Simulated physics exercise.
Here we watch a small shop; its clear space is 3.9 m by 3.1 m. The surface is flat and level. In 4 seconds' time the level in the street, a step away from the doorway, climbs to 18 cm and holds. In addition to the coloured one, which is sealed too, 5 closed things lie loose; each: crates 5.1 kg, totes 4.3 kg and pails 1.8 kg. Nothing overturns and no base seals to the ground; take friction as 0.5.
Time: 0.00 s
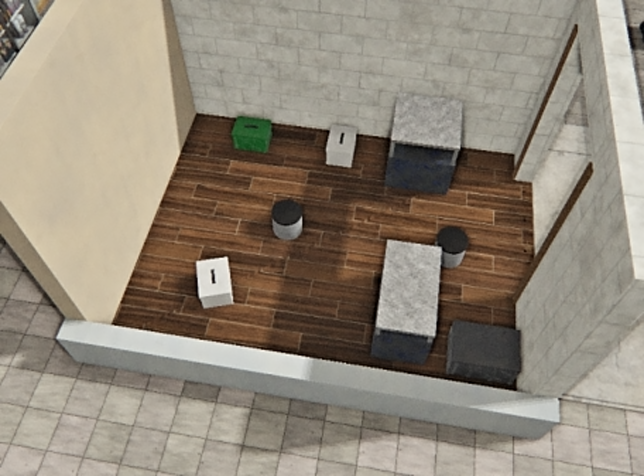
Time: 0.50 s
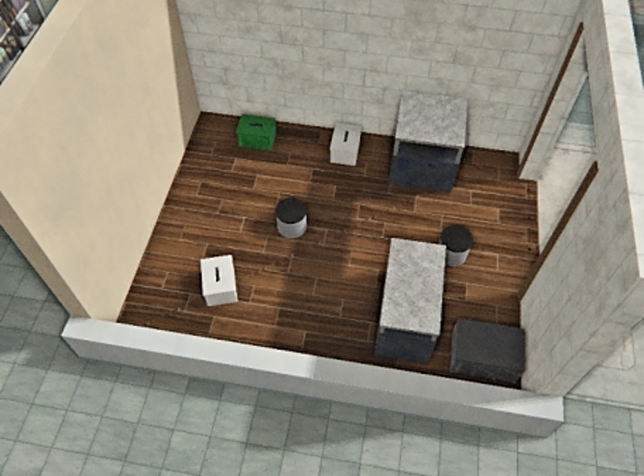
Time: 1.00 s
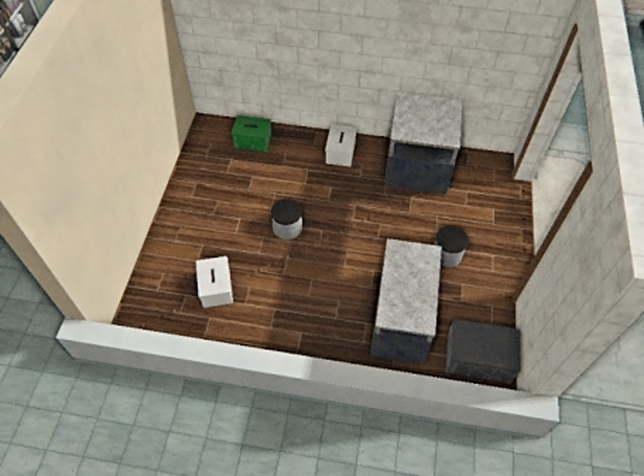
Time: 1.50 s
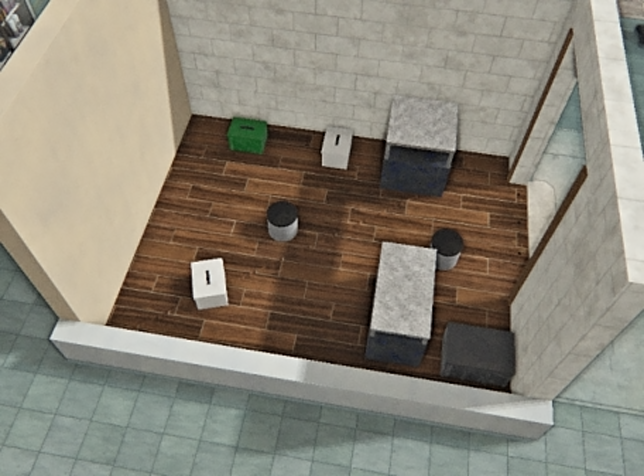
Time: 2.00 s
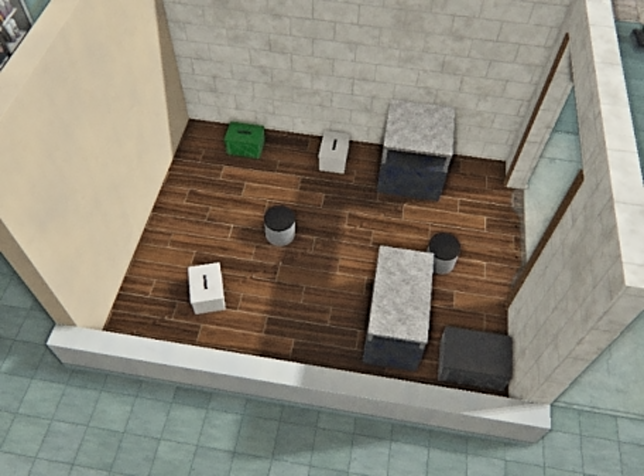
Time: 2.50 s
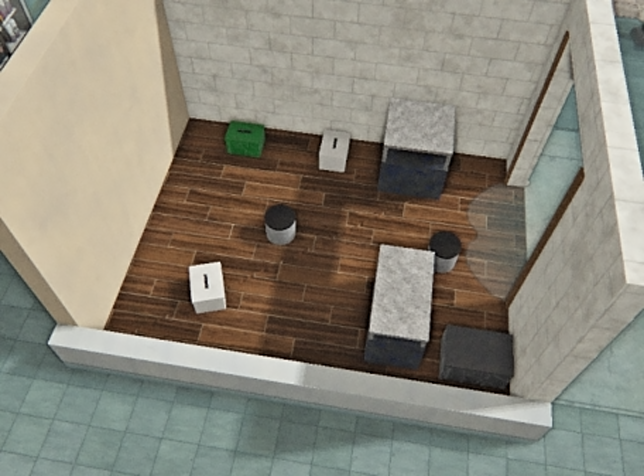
A small shop room with a wooden floor, tables, stools and a few boxes sat still while the paving outside turned bluish, and then a pale patch of water spread in through the doorway on the right.
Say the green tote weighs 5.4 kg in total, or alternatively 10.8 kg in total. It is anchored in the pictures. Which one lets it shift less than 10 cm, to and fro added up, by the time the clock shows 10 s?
Outcome: Neither mass serves.
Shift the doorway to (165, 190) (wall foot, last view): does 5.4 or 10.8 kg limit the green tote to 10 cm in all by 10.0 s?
Outcome - neither pick works.
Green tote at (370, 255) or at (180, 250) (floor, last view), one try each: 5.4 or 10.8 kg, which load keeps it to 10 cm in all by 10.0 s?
In order, no load succeeds and no load succeeds.
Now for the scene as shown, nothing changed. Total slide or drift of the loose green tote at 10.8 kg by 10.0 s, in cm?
Roughly 20 centimetres altogether.
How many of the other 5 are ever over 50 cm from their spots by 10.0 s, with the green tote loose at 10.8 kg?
By my tally, 4.
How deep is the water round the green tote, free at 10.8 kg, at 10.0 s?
Close to 8 cm deep.
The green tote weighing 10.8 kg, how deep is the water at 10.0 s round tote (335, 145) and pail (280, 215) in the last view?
I'd put it at 9 cm and 11 cm respectively.
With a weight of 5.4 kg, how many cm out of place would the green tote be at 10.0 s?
It would be some 60 cm from its spot.
After 3.5 s the green tote would be 0 cm from its start with 5.4 kg and 0 cm from its start with 10.8 kg; 0 cm of water round it then.
After 4.5 s the green tote would be 0 cm from its start with 5.4 kg and 0 cm from its start with 10.8 kg; 0 cm of water round it then.
After 7.0 s the green tote would be 5 cm from its start with 5.4 kg and 0 cm from its start with 10.8 kg; 5 cm of water round it then.
After 10.0 s the green tote would be 67 cm from its start with 5.4 kg and 21 cm from its start with 10.8 kg; 8 cm of water round it then.
